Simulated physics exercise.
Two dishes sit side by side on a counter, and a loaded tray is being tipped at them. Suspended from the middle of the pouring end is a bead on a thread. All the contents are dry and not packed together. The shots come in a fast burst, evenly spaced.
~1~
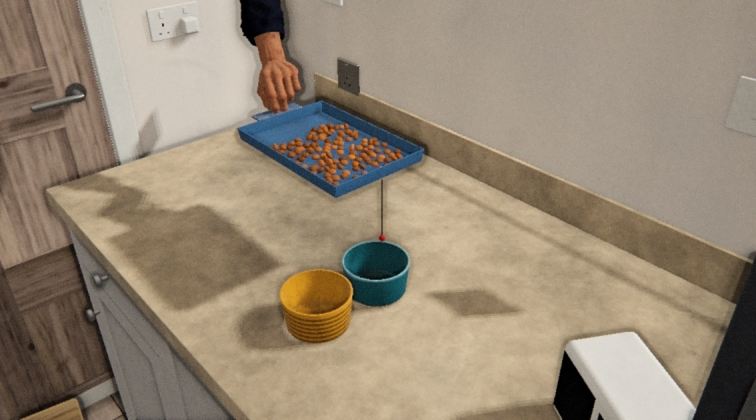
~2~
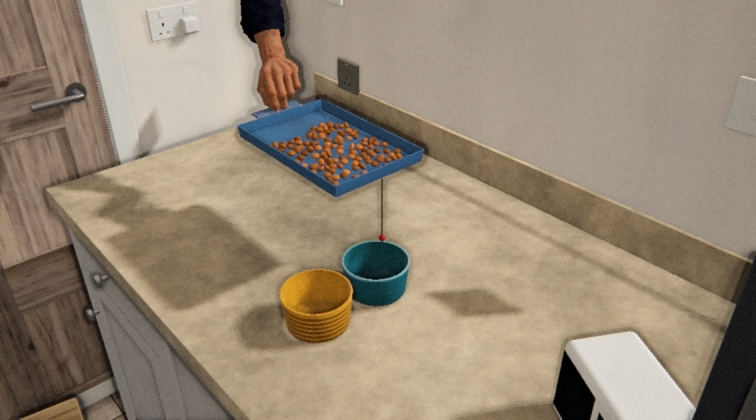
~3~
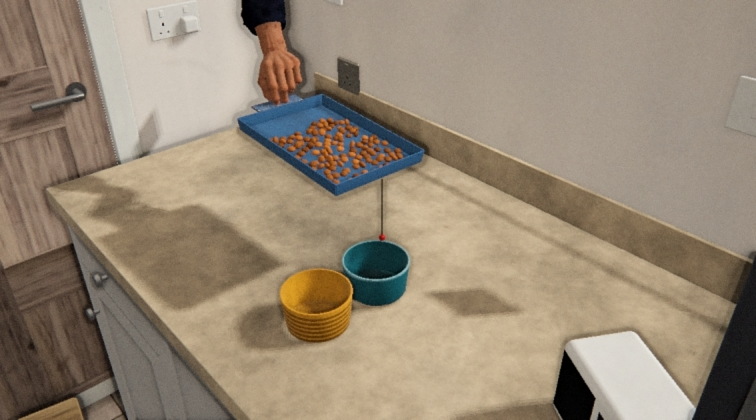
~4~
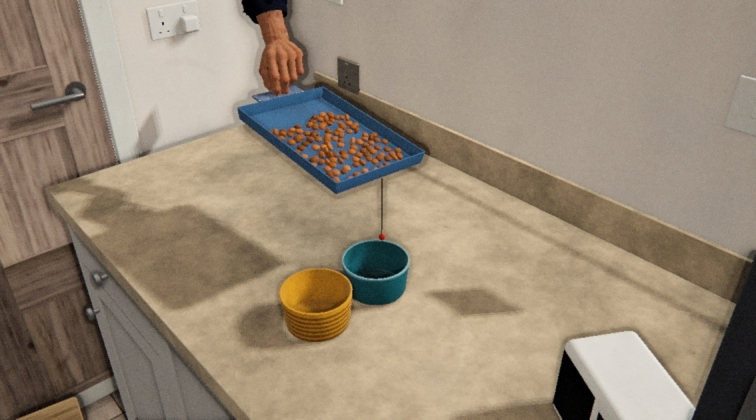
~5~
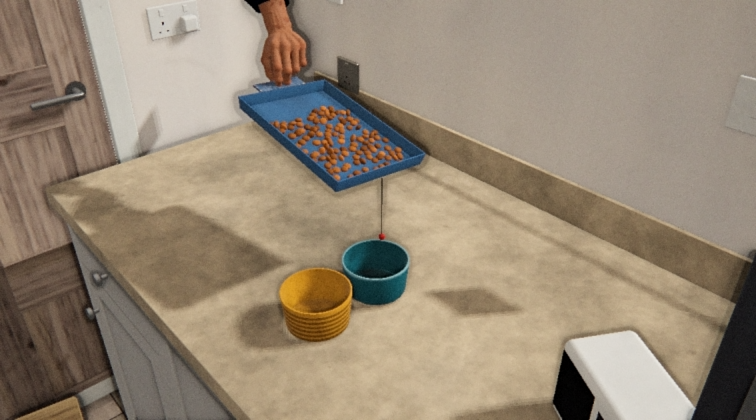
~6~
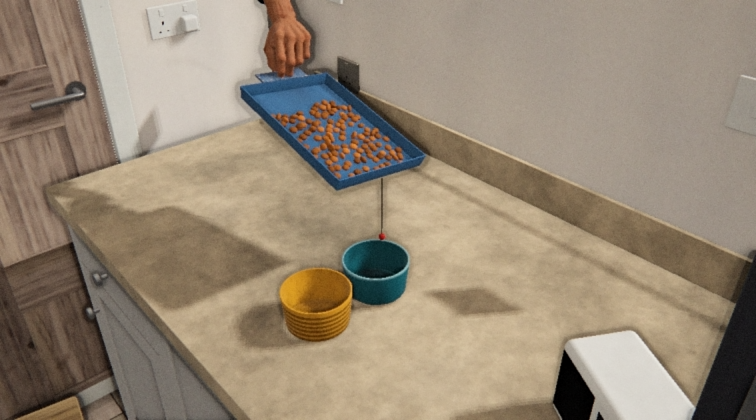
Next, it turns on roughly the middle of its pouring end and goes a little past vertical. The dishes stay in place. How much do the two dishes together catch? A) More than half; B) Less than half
B.
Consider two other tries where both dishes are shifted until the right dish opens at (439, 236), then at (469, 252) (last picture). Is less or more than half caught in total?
A majority, then a minority.
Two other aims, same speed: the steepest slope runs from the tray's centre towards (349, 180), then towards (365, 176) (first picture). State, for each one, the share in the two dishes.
Respectively 70 and 50 in a hundred.
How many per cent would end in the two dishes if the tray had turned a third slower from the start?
Result: About 0 per cent.
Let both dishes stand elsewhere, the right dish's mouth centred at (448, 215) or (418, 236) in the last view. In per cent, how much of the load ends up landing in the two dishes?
Around 70 and then 90 per cent.
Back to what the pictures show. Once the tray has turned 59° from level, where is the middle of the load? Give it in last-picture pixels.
In the last view the centre sits at roughly (385, 140).
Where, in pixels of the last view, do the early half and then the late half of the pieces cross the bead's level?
Early-half point (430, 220); late-half point (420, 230).
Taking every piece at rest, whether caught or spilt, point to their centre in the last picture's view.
Resting centre, last frame: Roughly (434, 266).
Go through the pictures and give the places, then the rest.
In the first picture, corners of the pouring end (336, 185) and (421, 149), level; middle of the load (340, 153), bits of cat kibble; left dish (339, 322); right dish (398, 288); bead on its thread (382, 238).
In the second picture, corners of the pouring end (336, 185) and (421, 149), level; middle of the load (340, 152).
In the third picture, corners of the pouring end (336, 184) and (422, 150), tipped barely, lowest at the right corner; middle of the load (340, 149).
In the fourth picture, corners of the pouring end (337, 182) and (422, 151), tipped a little, lowest at the right corner; middle of the load (340, 145).
In the fifth picture, corners of the pouring end (338, 180) and (423, 153), tipped a little, lowest at the right corner; middle of the load (341, 141).
In the sixth picture, corners of the pouring end (340, 179) and (423, 155), tipped clearly, lowest at the right corner; middle of the load (342, 138); left dish (339, 321); right dish (398, 286).
Just after the last frame, tray tipped steeply; every one on the tray.
A moment on, tray tipped right over; almost all on the tray; about a tenth outside both; about a tenth in the air.
Further on, tray tipped past a quarter turn; just a few in the right dish; almost all outside both.
When it is over, tray tipped past a quarter turn; not one in the left dish; just a few in the right dish; almost all outside both.
